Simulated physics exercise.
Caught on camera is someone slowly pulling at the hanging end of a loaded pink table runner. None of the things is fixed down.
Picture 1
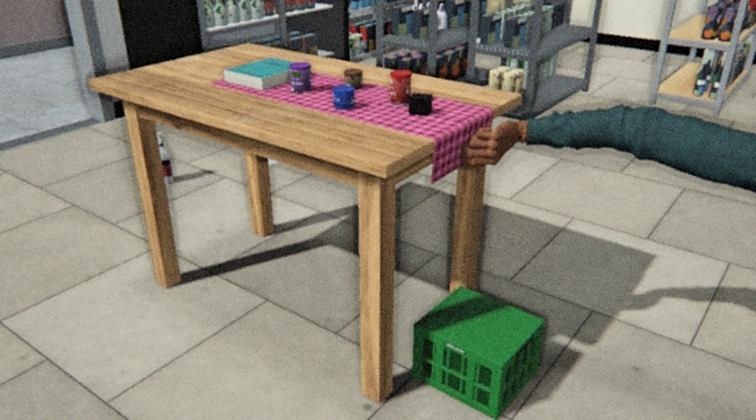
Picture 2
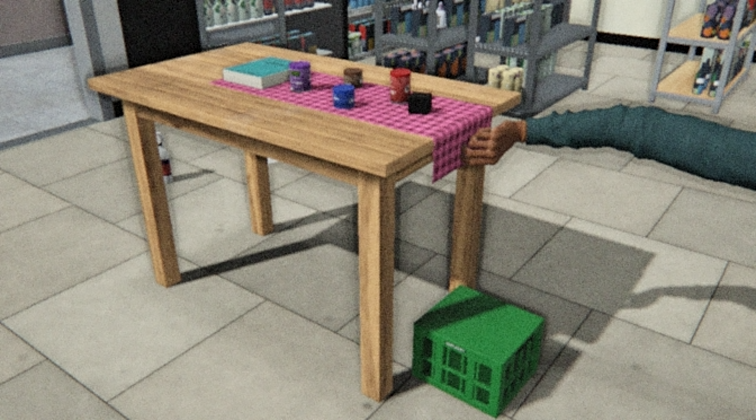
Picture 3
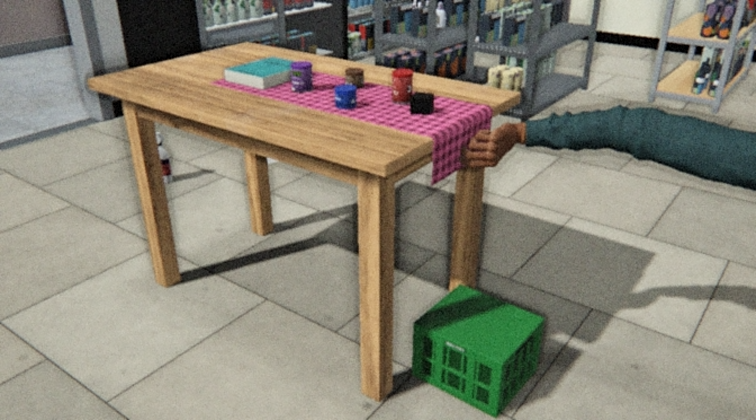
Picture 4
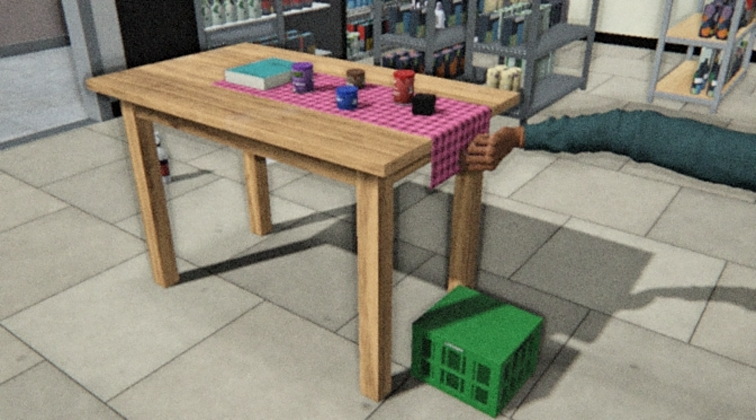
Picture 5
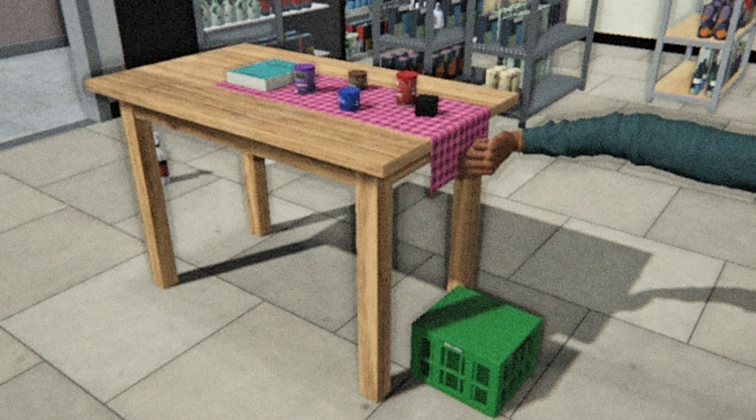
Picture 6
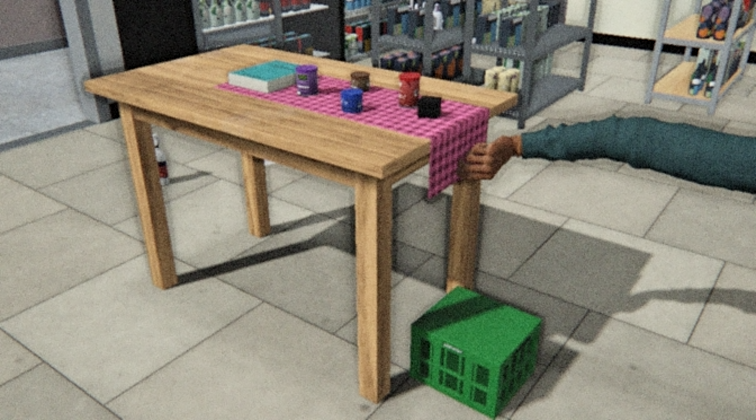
A hand slowly pulled down the hanging end of a pink checked runner on a wooden table, and the book and small colored containers on it crept slightly to the right with the cloth.
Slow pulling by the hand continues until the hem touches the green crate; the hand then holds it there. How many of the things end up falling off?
Four.
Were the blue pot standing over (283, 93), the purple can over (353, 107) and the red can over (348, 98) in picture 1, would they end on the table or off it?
Result - blue pot still up, purple can down, red can down.
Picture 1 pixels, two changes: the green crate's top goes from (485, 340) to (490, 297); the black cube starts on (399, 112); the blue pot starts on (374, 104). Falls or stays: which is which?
The black cube is lost; the blue pot is lost.
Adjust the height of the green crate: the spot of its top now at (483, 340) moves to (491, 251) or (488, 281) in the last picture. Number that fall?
Counts: 1 / 2.
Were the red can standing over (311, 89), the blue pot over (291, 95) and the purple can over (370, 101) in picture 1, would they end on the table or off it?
Result - the red can stays put, the blue pot stays put, and the purple can comes off.
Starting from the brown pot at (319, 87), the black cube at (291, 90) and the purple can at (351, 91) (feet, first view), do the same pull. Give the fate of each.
The brown pot stays put; the black cube stays put; the purple can ends up off.
A little later, hem near (457, 249); black cube and red can gone.
Next, hem near (456, 301); black cube, red can and blue pot gone.
When it is over, hem on the crate; black cube, red can, blue pot and brown pot gone. Over the edge go four.
